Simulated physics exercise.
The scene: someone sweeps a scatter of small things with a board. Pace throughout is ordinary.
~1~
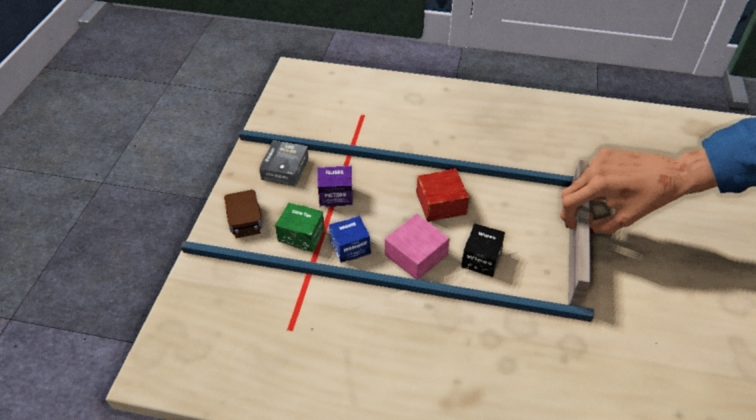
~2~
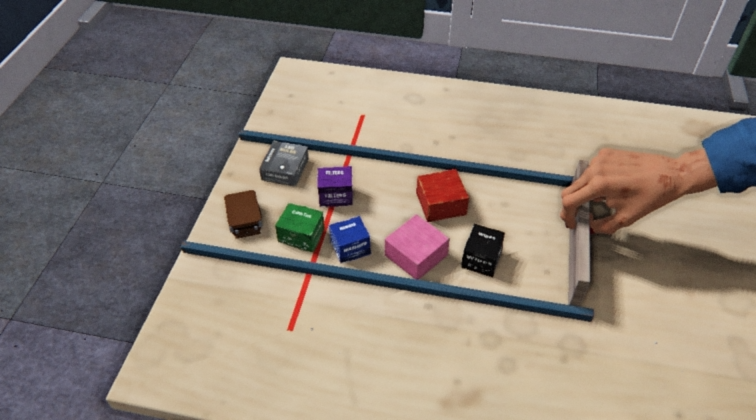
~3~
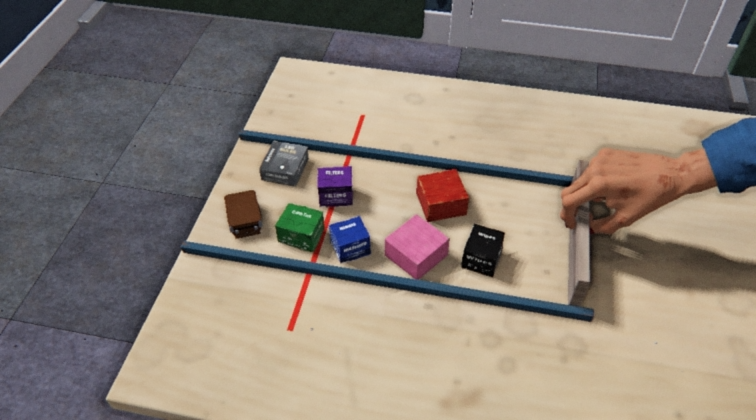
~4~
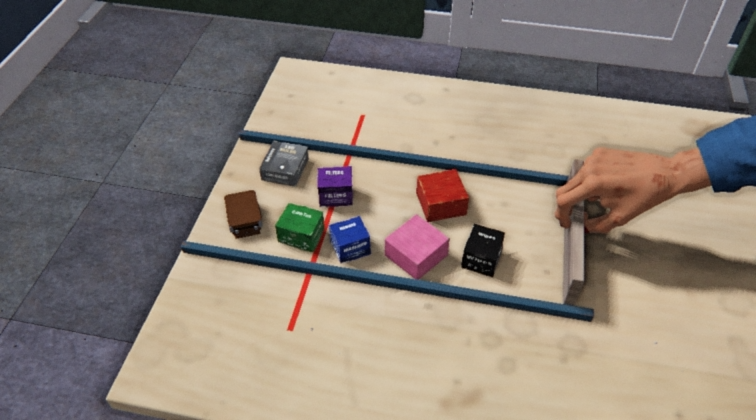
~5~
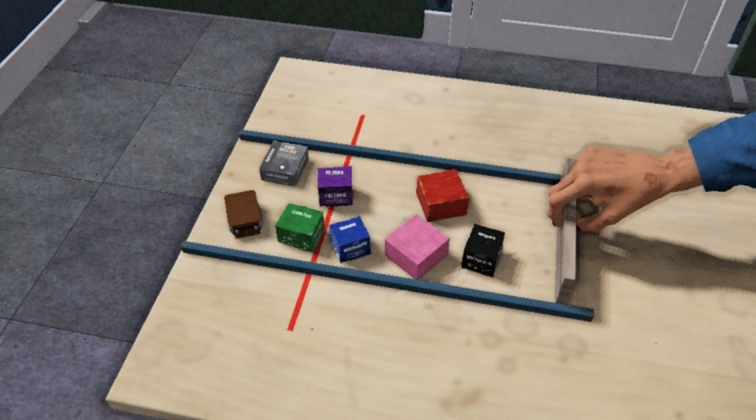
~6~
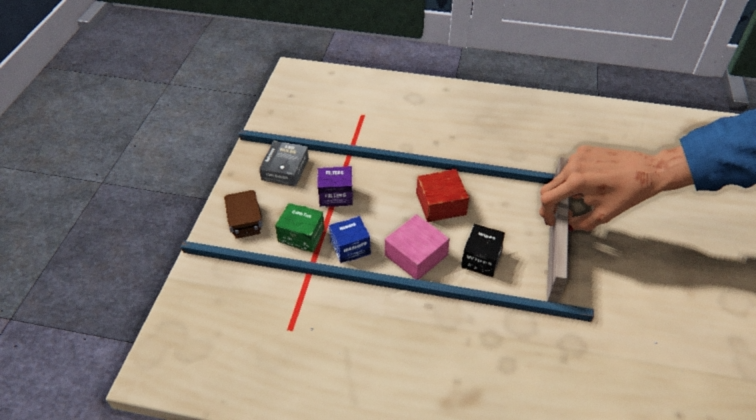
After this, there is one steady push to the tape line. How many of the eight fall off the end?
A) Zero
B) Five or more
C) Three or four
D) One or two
One or two.
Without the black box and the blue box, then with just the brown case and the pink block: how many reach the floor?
First try: 0 fallen; other try: 0.
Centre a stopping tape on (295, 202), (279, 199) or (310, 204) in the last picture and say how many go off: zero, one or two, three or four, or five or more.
Tape by tape, the falls would be: Three to four, then three to four, then one to two.
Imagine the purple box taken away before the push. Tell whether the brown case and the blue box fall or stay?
The brown case ends up below while the blue box stays up top.
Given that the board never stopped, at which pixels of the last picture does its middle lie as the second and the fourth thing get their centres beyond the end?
It sits near (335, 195), and then near (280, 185).
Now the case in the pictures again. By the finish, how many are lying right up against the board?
So the total is 2.
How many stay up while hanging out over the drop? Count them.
You'd get 1.
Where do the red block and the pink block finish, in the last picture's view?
The one named first is at (320, 172), the next at (264, 230).
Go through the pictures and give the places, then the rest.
The first picture shows brown case (244, 214); grey box (284, 163); green box (300, 227); board (579, 230); tape (332, 207).
The second picture shows grey box (284, 163); purple box (335, 187).
The third picture shows green box (300, 227); pink block (417, 247).
The fourth picture shows brown case (244, 214); black box (483, 250).
The fifth picture shows grey box (284, 163); red block (442, 195).
The sixth picture shows brown case (244, 214); grey box (284, 163); green box (300, 227); board (559, 227); tape (332, 207).
A little later, none off yet; brown case at rest near (244, 214); grey box at rest near (284, 163); green box at rest near (300, 227).
When it is over, the number that fall off is one or two; down, brown case.
